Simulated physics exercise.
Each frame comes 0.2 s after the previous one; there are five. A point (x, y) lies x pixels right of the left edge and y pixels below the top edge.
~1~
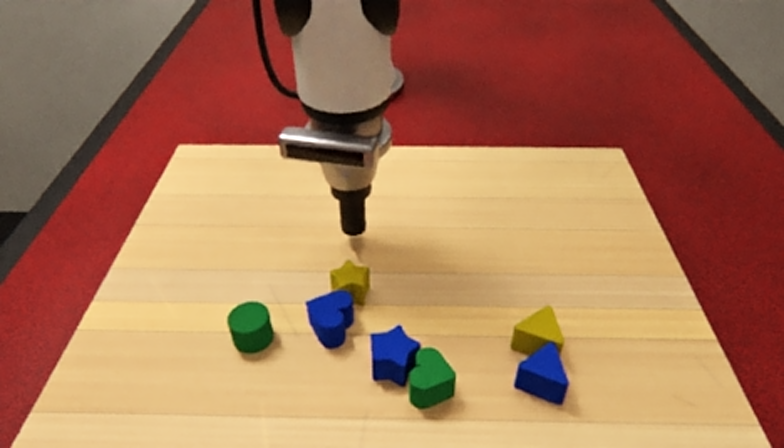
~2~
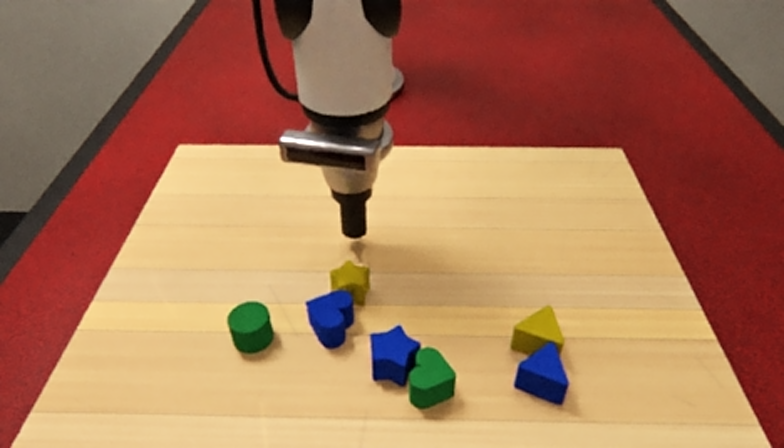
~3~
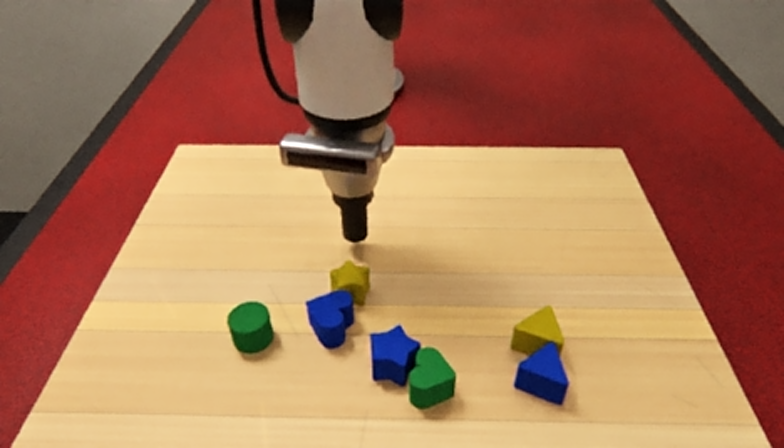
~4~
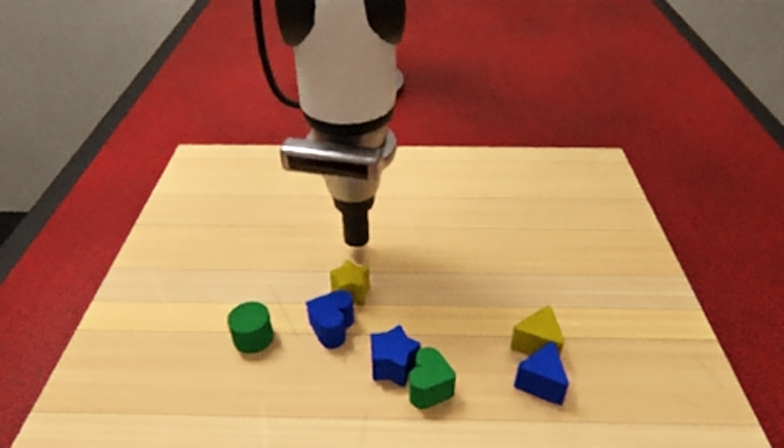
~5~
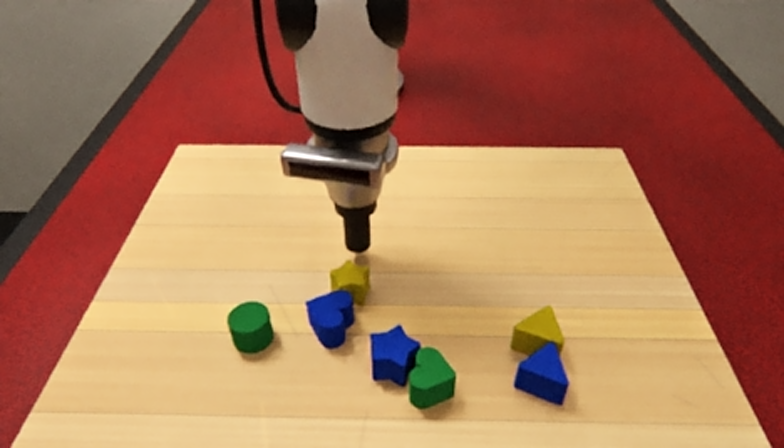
On a light wooden board over a red surface, a robot arm's dark tip lowered slightly near a yellow star, while the blue, green and yellow blocks around it stayed still.
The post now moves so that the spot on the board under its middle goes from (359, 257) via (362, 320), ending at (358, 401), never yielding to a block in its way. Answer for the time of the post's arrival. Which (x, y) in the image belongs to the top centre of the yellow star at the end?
At roughly (319, 395).
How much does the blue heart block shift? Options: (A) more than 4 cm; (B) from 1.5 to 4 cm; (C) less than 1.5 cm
Letter A.
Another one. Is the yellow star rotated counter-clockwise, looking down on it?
No, I don't think so.
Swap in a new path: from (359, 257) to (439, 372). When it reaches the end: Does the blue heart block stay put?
Yes
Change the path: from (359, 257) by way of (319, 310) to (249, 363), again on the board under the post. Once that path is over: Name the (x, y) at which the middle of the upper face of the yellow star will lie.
It ends at (346, 295).
The first path, step by step. One third of the way, post (360, 286); blue heart block (319, 328), turned 15° clockwise; yellow star (346, 297).
Two thirds of the way, post (362, 333); blue heart block (305, 357), turned 90° clockwise; yellow star (345, 347).
At the end, post (358, 389); blue heart block (289, 370), turned 125° clockwise; yellow star (319, 395), turned 55° clockwise; blue star (396, 364), turned 75° anticlockwise; green heart block (437, 369).
